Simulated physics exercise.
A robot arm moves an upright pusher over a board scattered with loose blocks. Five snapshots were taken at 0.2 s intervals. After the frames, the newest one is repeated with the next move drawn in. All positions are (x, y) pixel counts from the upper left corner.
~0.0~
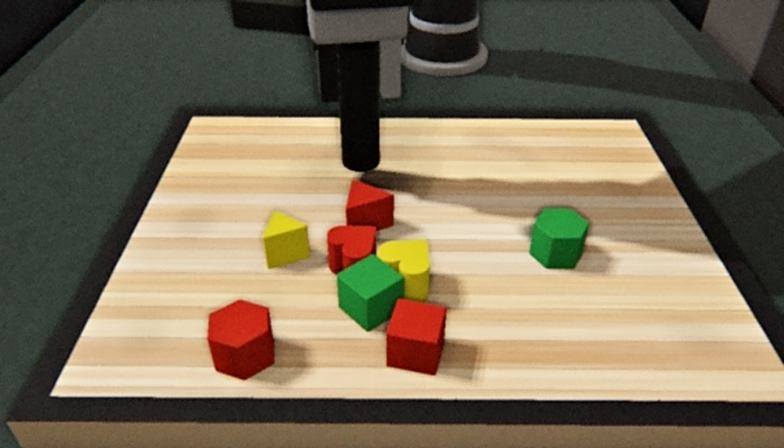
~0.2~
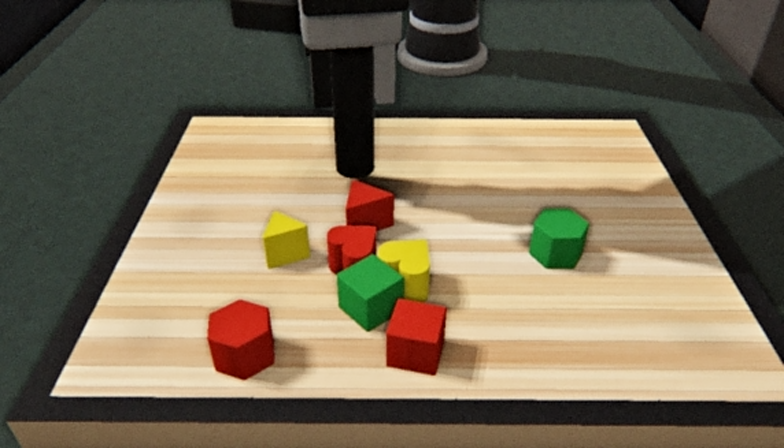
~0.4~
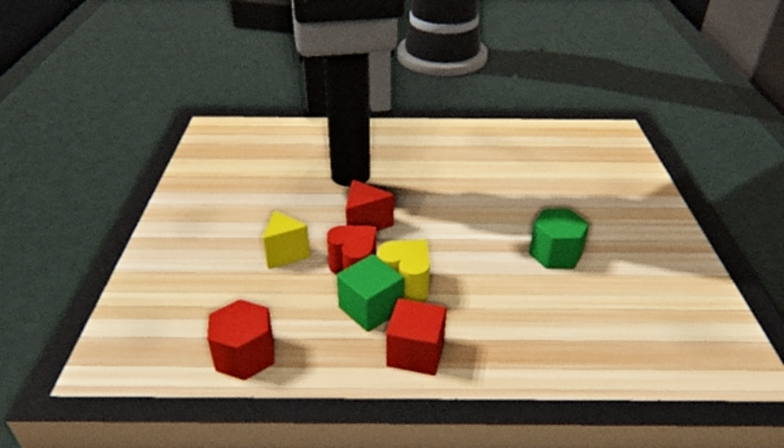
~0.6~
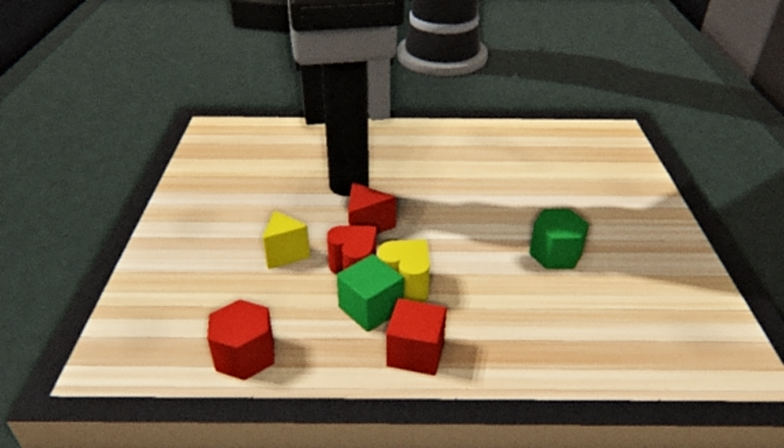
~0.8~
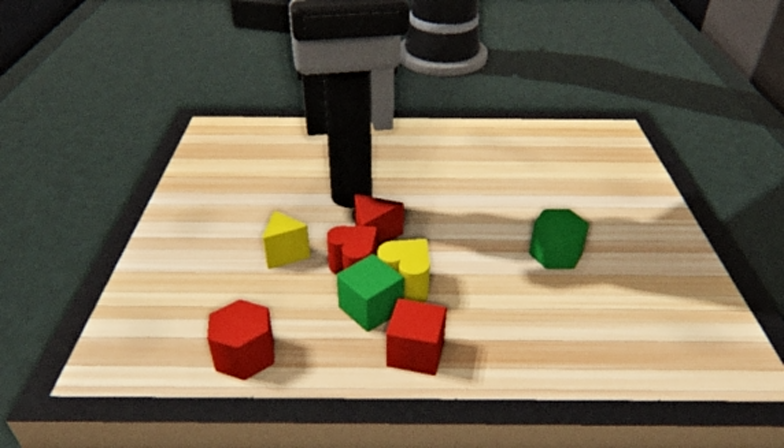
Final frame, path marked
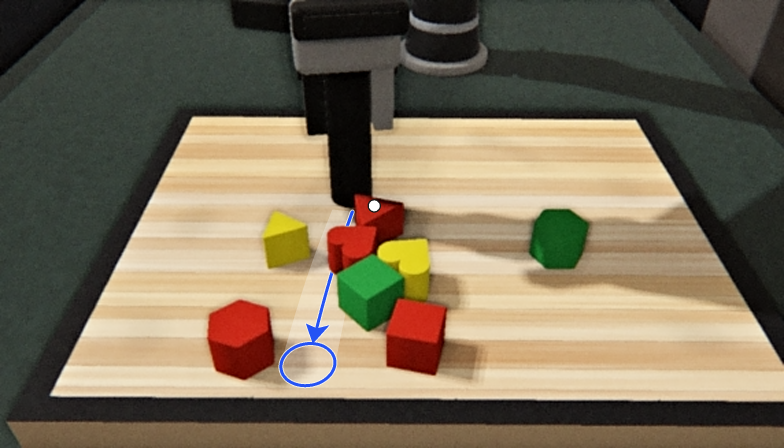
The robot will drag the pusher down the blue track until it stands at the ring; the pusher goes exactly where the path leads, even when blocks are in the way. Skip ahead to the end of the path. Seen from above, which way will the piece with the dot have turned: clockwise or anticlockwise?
The twist is anticlockwise.
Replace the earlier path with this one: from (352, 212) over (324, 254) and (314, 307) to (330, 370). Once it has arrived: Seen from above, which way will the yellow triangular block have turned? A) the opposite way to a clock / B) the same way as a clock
I'll go with B - the same way as a clock.
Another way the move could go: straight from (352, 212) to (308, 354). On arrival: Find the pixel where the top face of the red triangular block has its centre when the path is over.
Its top middle will sit at (382, 221).
The line goes in a line from (352, 212) to (308, 364); the dot is on the red triangular block.
The first path, step by step. One third of the way, pusher at (337, 238); red heart at (356, 248); green square piece at (376, 282); red triangular block at (381, 220), turned 85° anticlockwise.
Two thirds of the way, pusher at (322, 288); red heart at (369, 272), turned 80° anticlockwise; green square piece at (402, 299), turned 30° clockwise; red triangular block at (381, 220), turned 90° anticlockwise; red square piece at (433, 339).
At the end, pusher at (306, 348); red heart at (369, 272), turned 80° anticlockwise; green square piece at (403, 299), turned 30° clockwise; red triangular block at (381, 220), turned 90° anticlockwise; yellow heart unmoved; red square piece at (433, 339).
